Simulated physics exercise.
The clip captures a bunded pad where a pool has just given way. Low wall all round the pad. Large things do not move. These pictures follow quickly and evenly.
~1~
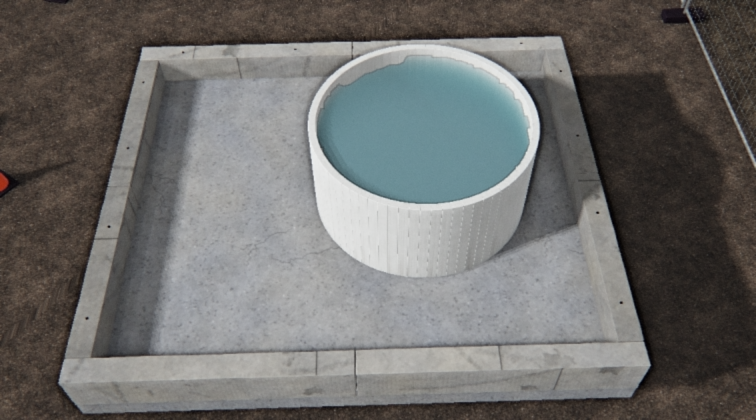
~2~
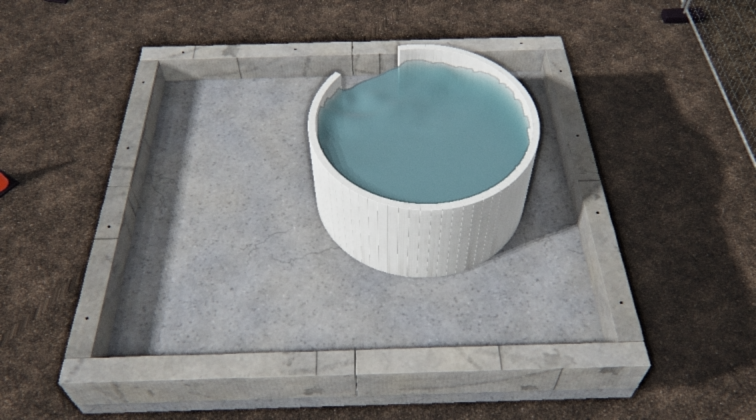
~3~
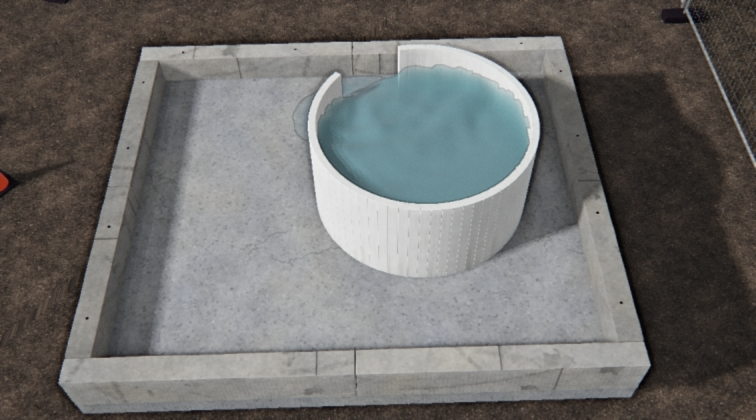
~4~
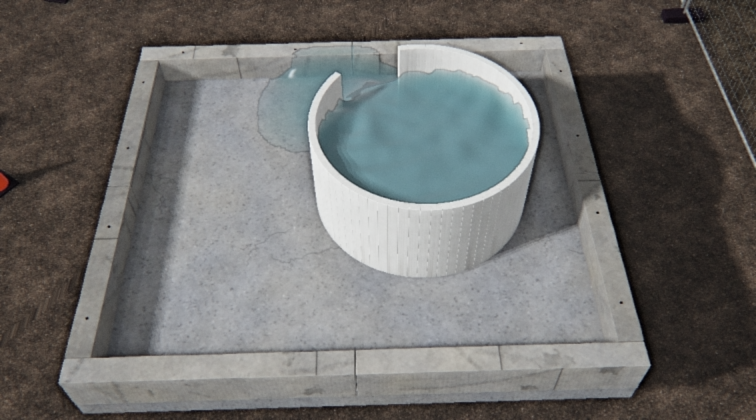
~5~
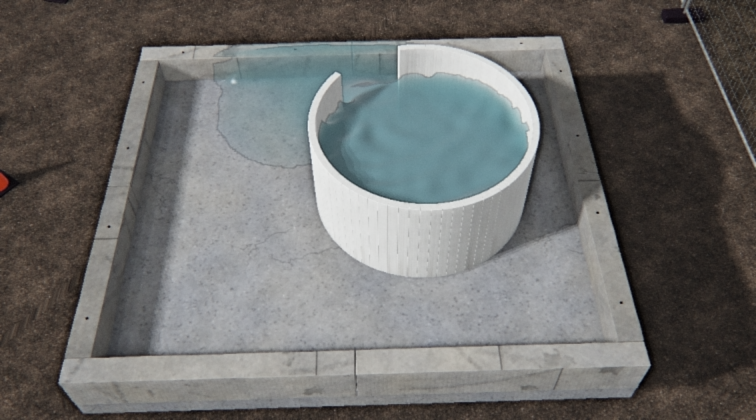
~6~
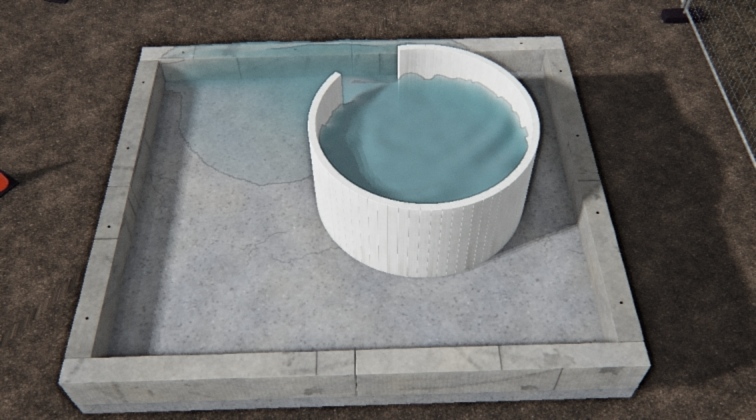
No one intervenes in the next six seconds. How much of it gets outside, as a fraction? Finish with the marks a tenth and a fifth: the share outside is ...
The share outside is between a tenth and a fifth.
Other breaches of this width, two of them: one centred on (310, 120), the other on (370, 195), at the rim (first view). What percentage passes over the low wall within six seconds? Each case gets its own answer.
Results in order: 6% and 10%.
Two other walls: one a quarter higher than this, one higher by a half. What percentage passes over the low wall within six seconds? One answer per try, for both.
About 6 percent in the first case, about 2 percent in the second.
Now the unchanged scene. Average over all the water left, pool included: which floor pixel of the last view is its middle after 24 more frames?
Somewhere near (359, 195).
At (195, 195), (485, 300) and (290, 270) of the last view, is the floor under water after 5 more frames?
Taking them in the order asked, they are waterlogged, unflooded and unflooded.
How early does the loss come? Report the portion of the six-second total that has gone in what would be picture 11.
Roughly 25 %.
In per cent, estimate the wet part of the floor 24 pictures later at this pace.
Roughly 100 %.
A moment on, water covers 35 % of the floor; the low wall has let 1 % over.
Next, water covers 45 % of the floor; the low wall has let 4 % over.
Then, water covers 65 % of the floor; the low wall has let 12 % over.
Later, water covers 80 % of the floor; the low wall has let 14 % over.
In the end, water covers 80 % of the floor; the low wall has let 14 % over.
